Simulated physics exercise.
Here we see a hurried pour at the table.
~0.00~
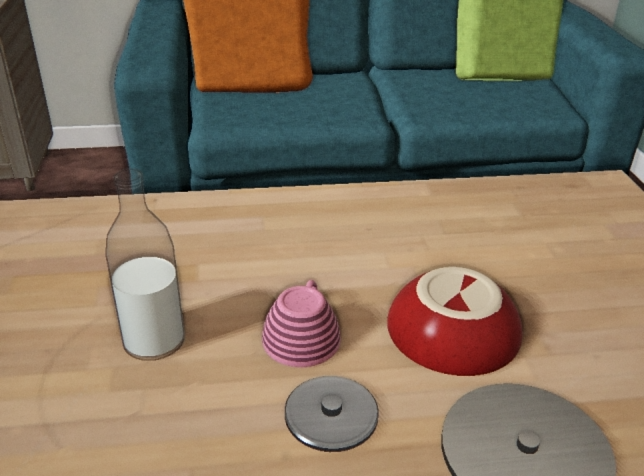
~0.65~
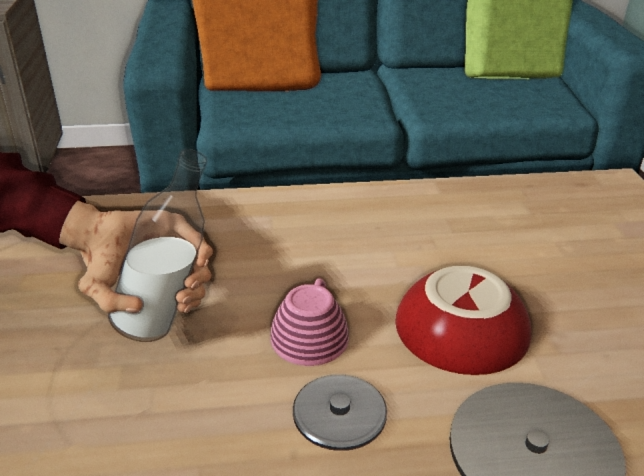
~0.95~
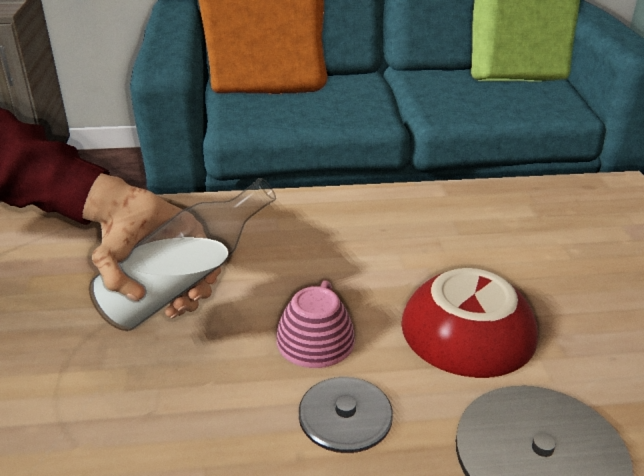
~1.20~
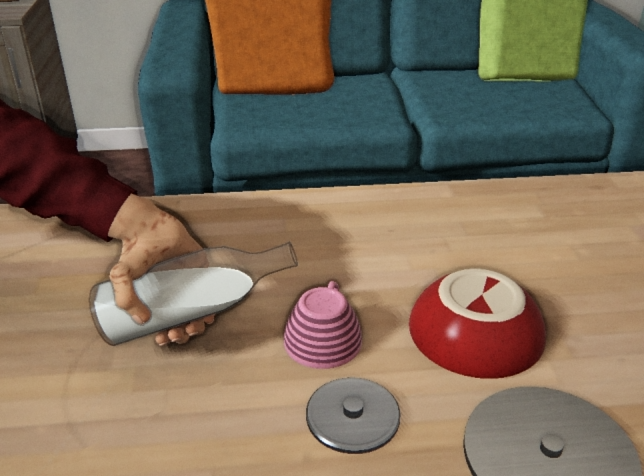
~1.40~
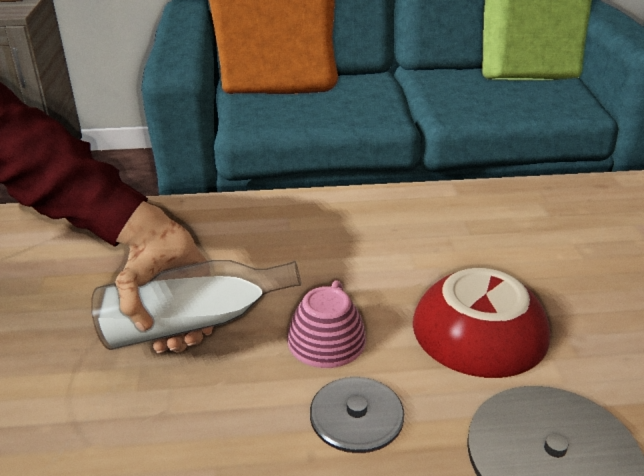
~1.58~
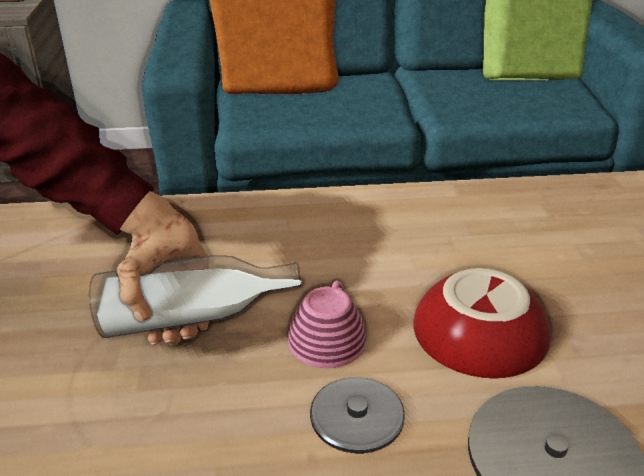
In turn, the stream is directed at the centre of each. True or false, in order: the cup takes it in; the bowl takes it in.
Cup: False. Bowl: False.
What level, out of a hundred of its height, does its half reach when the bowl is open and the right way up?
Around 30 percent.
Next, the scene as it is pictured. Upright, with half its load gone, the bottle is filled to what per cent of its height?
Roughly 20 in a hundred.
By 2.3 s, it runs off the upturned base of the cup.
By 3.2 s, it runs off the upturned base of the bowl.
By 4.6 s, the cup is empty, in a puddle; the bowl is empty, in a puddle.
